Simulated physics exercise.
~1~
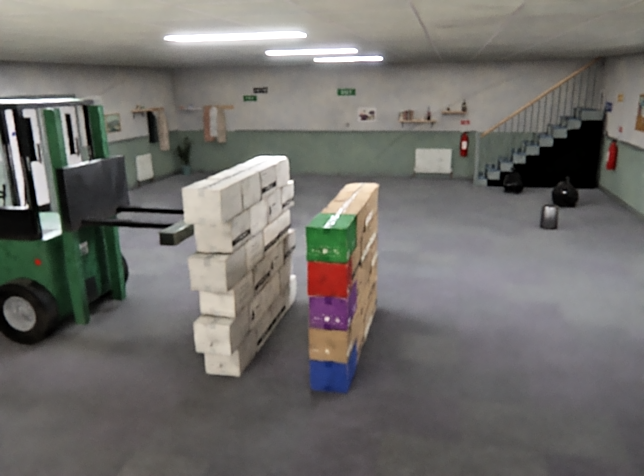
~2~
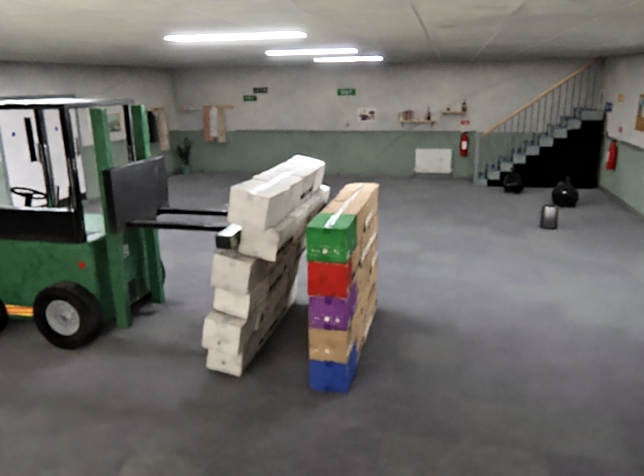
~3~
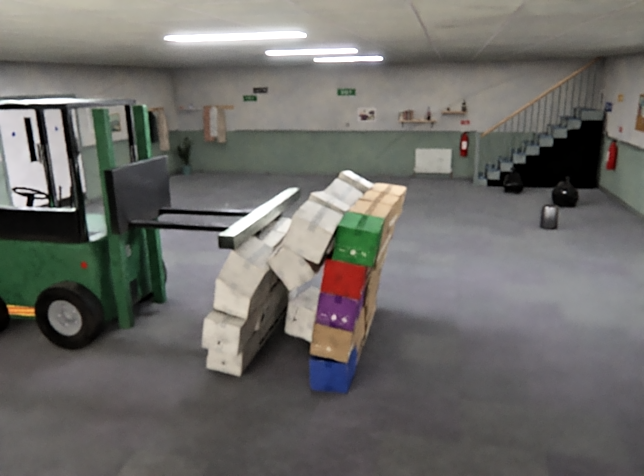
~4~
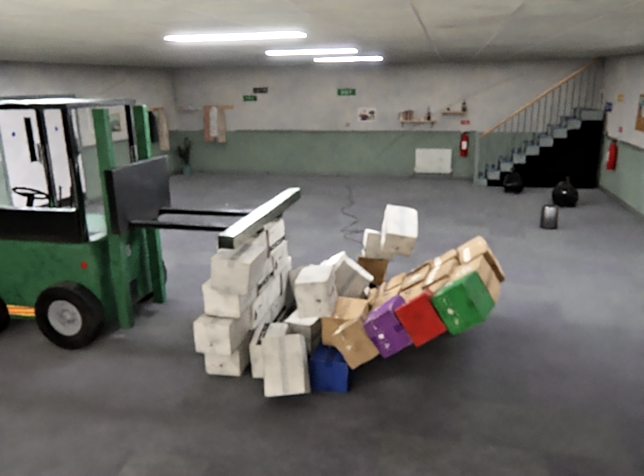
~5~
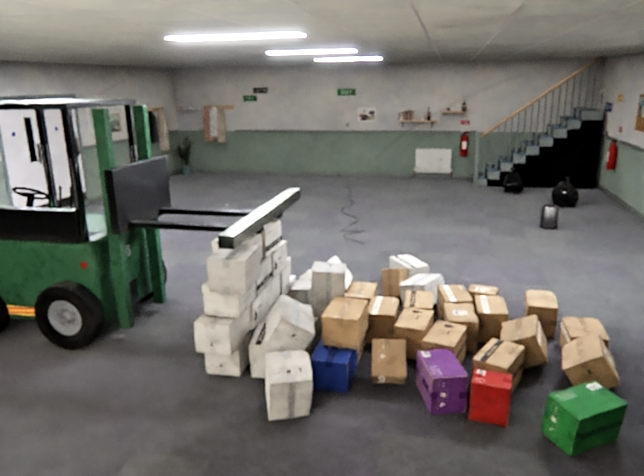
At the start, a green forklift with a beam across its forks faces two walls of stacked cartons, a white one and, just to its right, a brown one whose near end is green, red, purple, brown and blue. The forklift drives right and the beam shoves the top of the white wall over. The forklift stops as upper white cartons tumble against the second wall, tilting it. That wall topples right and breaks apart across the floor. Finally, the lower white stack still stands, the blue carton remains in place, and the purple, red and green cartons lie among scattered brown ones.
